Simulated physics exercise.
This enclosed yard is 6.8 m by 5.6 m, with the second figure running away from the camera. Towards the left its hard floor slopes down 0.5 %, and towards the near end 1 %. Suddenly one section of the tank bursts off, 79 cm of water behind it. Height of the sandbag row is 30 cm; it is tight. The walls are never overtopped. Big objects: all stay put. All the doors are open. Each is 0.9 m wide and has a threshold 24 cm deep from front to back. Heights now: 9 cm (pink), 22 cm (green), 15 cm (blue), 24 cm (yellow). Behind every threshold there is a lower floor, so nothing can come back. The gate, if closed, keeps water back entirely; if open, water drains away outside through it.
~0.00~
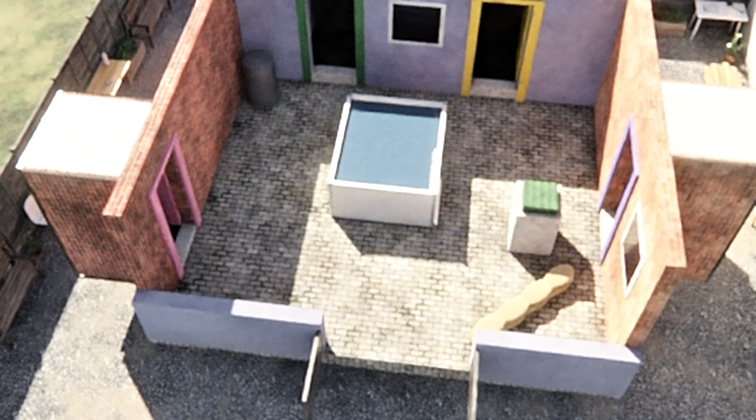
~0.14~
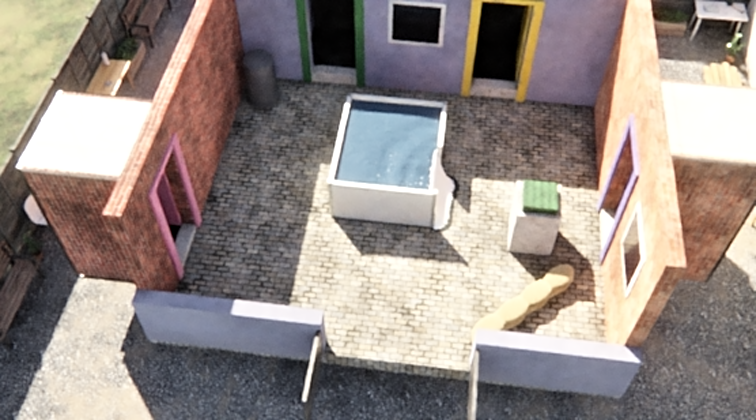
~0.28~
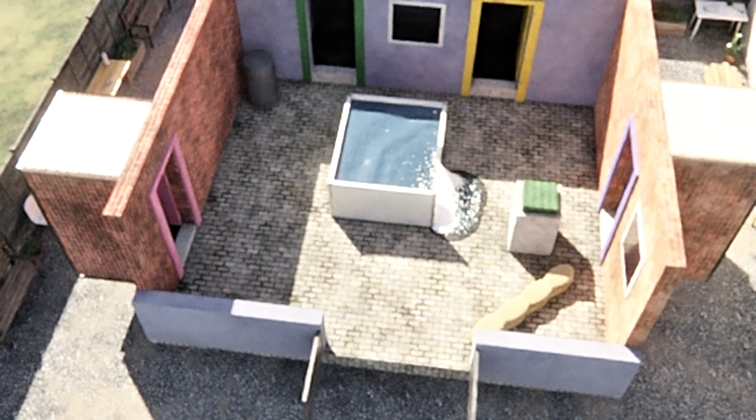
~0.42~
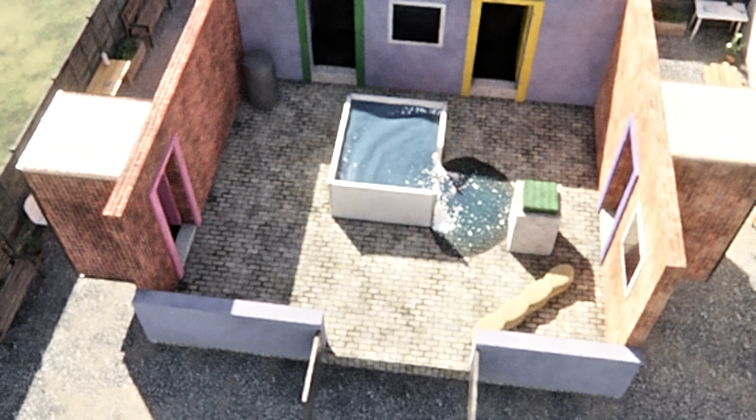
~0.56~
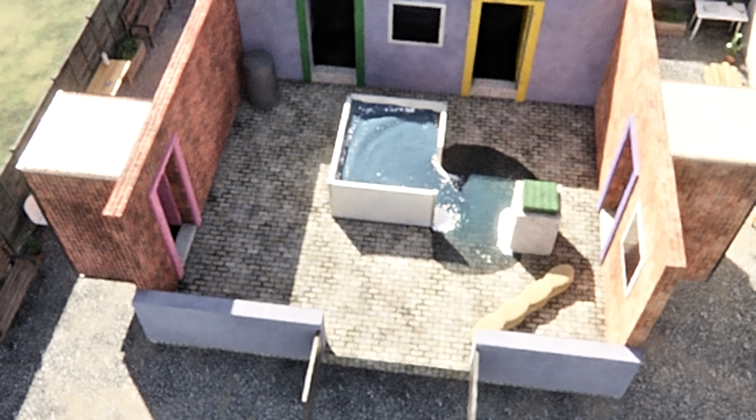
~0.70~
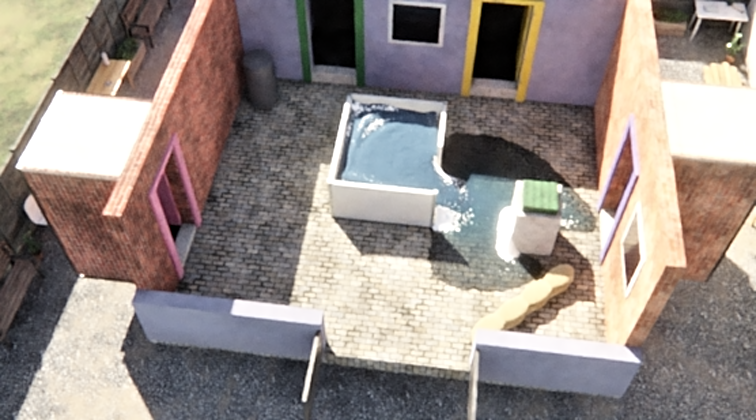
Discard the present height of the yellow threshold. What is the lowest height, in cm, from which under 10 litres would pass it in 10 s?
6.5 cm.
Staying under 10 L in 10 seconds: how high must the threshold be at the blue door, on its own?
The blue door needs around 26 cm.
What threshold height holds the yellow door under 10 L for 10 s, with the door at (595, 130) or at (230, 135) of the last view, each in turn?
Minimums: About 20 cm and 7.5 cm.
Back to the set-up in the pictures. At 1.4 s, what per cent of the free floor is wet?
Approximately 25 % of the floor.
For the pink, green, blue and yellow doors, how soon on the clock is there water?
Arrival times - pink: 4.5 s; green: 4.0 s; blue: 0.8 s; yellow: 2.0 s.
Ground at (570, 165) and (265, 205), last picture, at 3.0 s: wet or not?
Note: Point one reached; point two not yet reached.
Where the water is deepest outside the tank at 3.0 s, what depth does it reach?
I'd put it near 30 cm.
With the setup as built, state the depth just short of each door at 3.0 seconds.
In cm: Pink 0, green 0, blue 16, yellow 7.
After 1.4 s water covers 25 % of the floor, deepest (48 cm) near (508, 225); it has not reached the yellow door.
After 3.0 s water covers 45 % of the floor, deepest (30 cm) near (579, 112); 7 cm at the yellow door, 0 litres in over its 24 cm threshold.
After 10.0 s water covers 90 % of the floor, deepest (14 cm) near (503, 359); 4 cm at the yellow door, 0 litres in over its 24 cm threshold.
At the yellow door as built, the water arrived by 2.1 s and peaked near 9 cm at 5.0 s.
With a threshold of 6 cm, 13 litres would have come in within the 10 s; with 8 cm, 3 litres. So under 10 litres takes about 6.5 cm.
